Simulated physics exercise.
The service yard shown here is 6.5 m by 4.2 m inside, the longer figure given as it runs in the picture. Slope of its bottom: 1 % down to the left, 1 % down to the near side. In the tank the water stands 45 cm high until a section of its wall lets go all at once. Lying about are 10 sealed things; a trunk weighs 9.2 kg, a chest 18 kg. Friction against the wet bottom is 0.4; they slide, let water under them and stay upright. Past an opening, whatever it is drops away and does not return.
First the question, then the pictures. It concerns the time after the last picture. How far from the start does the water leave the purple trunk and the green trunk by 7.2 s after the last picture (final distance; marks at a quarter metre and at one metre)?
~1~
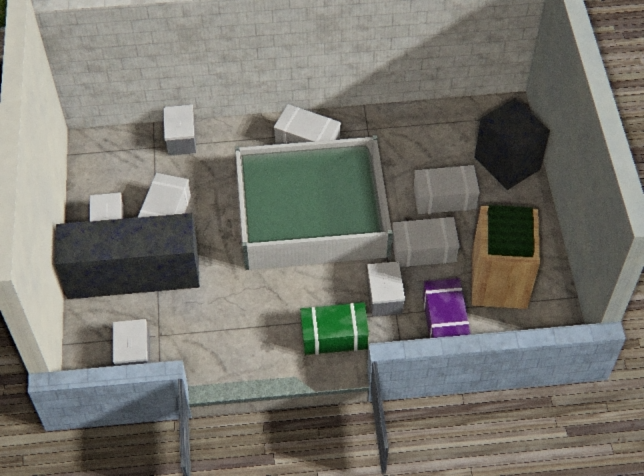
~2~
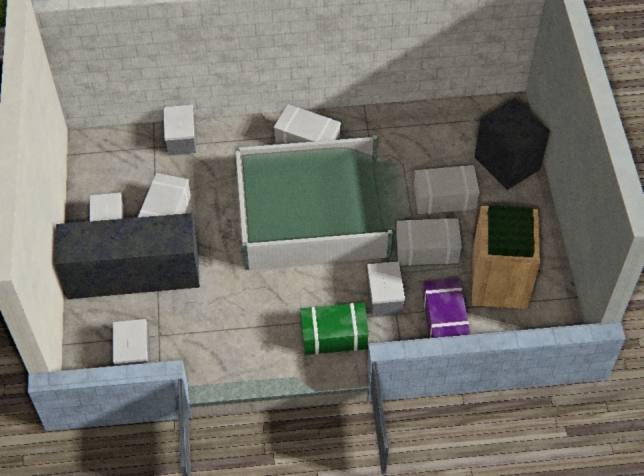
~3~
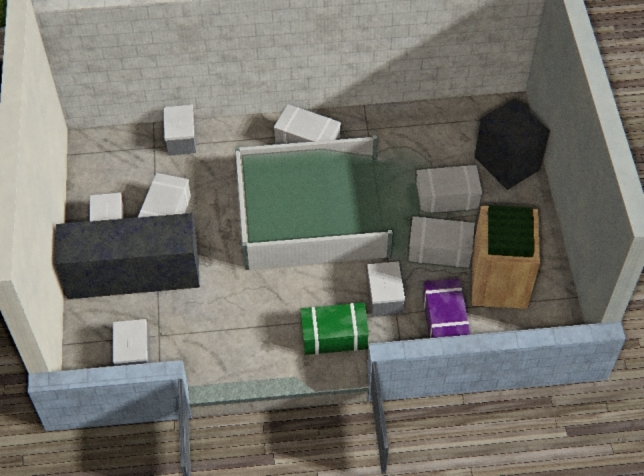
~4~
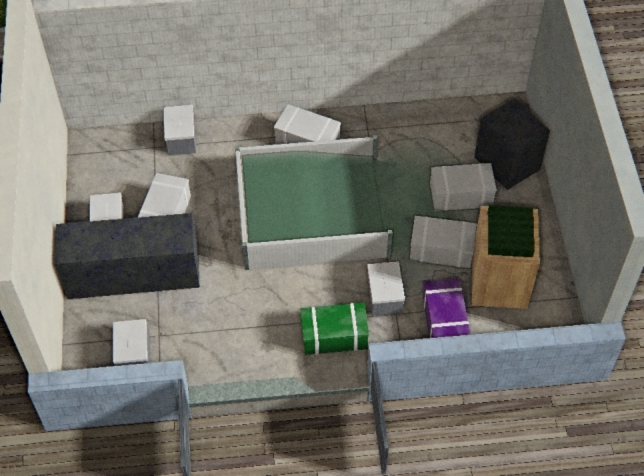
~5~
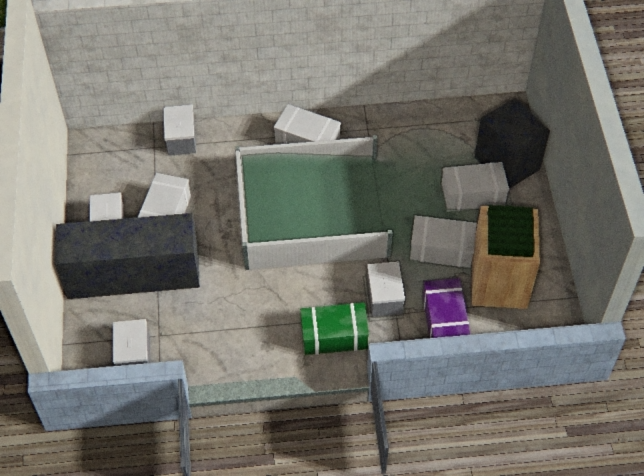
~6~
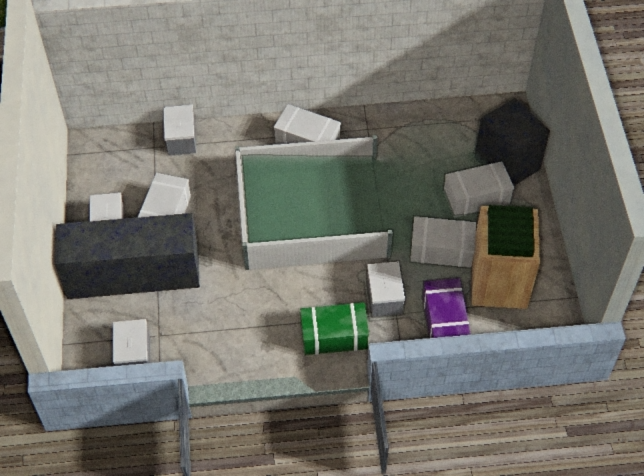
Result: Purple trunk: Large shift, green trunk: Large shift.
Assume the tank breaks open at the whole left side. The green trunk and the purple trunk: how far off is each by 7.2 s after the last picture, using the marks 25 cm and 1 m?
The green trunk remains where it was; the purple trunk remains where it was.
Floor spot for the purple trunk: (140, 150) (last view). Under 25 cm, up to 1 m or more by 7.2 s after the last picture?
From that spot, it is pushed a bit.
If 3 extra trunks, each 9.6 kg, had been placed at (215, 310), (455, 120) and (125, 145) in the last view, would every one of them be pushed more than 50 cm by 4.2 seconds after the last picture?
Well, in that order it's lower, higher and lower.
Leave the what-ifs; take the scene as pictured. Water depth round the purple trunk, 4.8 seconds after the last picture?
Around 5 cm.
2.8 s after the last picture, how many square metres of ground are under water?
That flooded area is roughly 13 m2.
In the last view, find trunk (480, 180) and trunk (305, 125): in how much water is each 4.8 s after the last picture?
I'd estimate 6 cm for the first and 4 cm for the second.
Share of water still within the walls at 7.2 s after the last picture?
Roughly 92 percent.
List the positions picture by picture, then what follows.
The purple trunk at (447, 307) rests on the ground; the green trunk at (335, 321), on the bottom; 2.6 m2 under water; 0 of 10 have shifted, in the first frame.
The purple trunk at (447, 307) rests on the ground; the green trunk at (335, 321) rests on the ground; water covers 3.2 m2; 0 of 10 have shifted, in the second frame.
The purple trunk at (447, 307), on the bottom; the green trunk at (335, 321), on the bottom; 3.9 m2 under water; 1 of 10 have shifted, in the third frame.
The purple trunk at (447, 307) rests on the ground; the green trunk at (335, 321), on the bottom; water covers 4.9 m2; 2 of 10 have shifted, in the fourth frame.
The purple trunk at (447, 307) rests on the ground; the green trunk at (335, 321) rests on the ground; 6.0 m2 under water; 2 of 10 have shifted, in the fifth frame.
The purple trunk at (447, 307), on the bottom; the green trunk at (335, 321), on the bottom; water covers 6.9 m2; 2 of 10 have shifted, in the sixth frame.
Then, 0.9 s after the last picture the purple trunk is near (445, 317), 0.1 m from its start, aground; the green trunk is near (335, 321), 0.0 m from its start, aground; 0 of 10 are out; 2 afloat.
Then, 2.8 s after the last picture the purple trunk is near (424, 317), 0.3 m from its start, afloat; the green trunk is near (334, 321), 0.0 m from its start, aground; 0 of 10 are out; 3 afloat.
Then, 4.8 s after the last picture the purple trunk is near (300, 338), 1.9 m from its start, afloat; the green trunk is near (247, 320), 1.1 m from its start, aground; 0 of 10 are out; 4 afloat.
Then, 7.2 s after the last picture the purple trunk has gone out; the green trunk is near (162, 324), 2.1 m from its start, afloat; 1 of 10 are out; 4 afloat.
